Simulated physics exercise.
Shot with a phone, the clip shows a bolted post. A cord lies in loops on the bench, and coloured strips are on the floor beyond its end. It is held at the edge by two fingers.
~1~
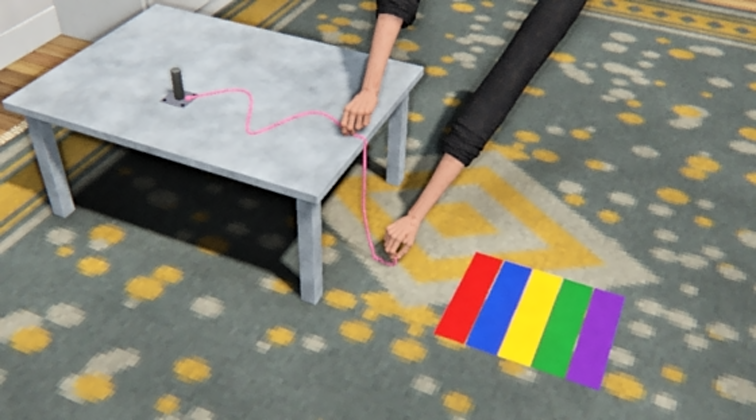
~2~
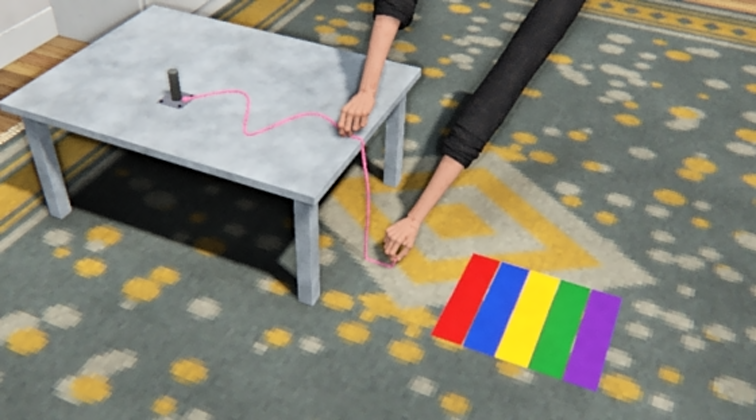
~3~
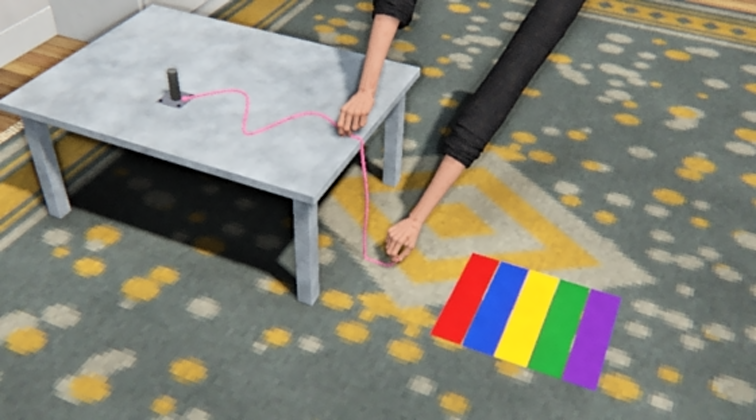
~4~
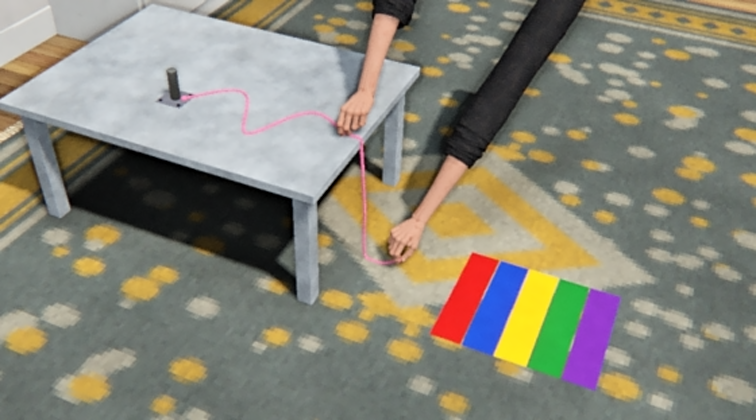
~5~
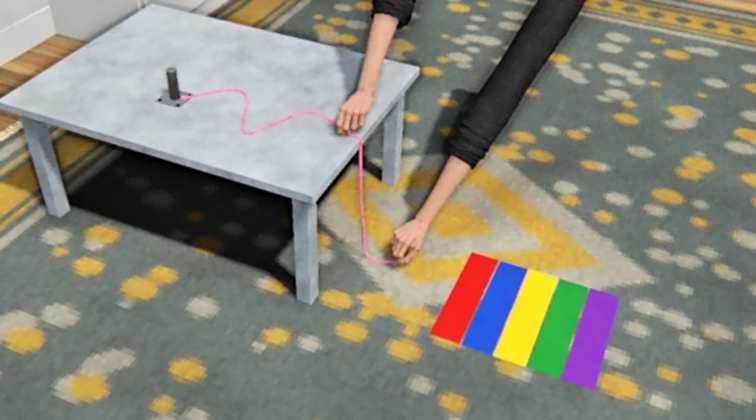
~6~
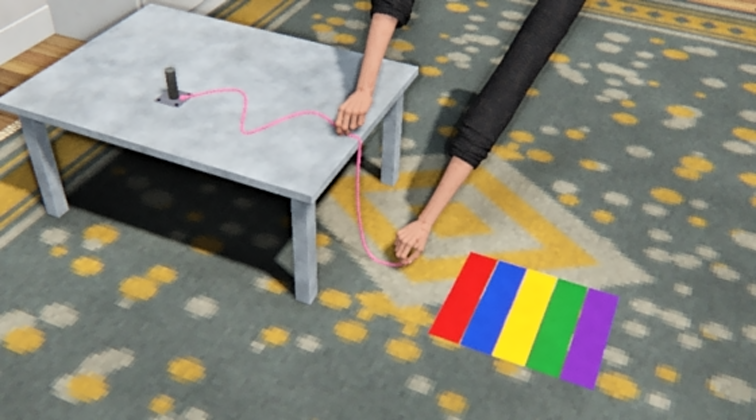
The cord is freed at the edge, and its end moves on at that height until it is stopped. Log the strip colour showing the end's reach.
Reach: Purple strip.
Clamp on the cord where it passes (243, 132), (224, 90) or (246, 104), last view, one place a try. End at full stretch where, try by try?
Roughly (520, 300), (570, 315) and (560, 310).
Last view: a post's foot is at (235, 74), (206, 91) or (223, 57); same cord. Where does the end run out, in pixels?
Places per try: (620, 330); (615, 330); (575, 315).
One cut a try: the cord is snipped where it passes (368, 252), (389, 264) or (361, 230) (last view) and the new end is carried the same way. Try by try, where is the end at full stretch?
I'd expect it near (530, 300) on the first try, near (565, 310) on the second and near (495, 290) on the third.
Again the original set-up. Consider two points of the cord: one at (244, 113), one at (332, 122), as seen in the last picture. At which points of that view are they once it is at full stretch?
(275, 121) and (404, 174).
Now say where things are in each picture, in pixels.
The first frame shows end (396, 258); red (457, 323); blue (488, 333); yellow (521, 344); green (554, 355); purple (588, 367).
The second frame shows end (396, 260); cord through (218, 93) (246, 117) (283, 122) (341, 130) (367, 182) (366, 239).
The third frame shows end (397, 260).
The fourth frame shows end (400, 260); cord through (217, 92) (245, 116) (282, 121) (340, 129) (363, 181) (364, 237).
The fifth frame shows end (404, 262).
The sixth frame shows end (407, 263); cord through (215, 91) (244, 115) (281, 120) (338, 128) (357, 179) (362, 237).
Early on, end near (524, 299); over yellow.
Midway, end near (564, 312); over green.
At the end of the slack, end near (589, 320); over purple. The end stops over the purple strip.
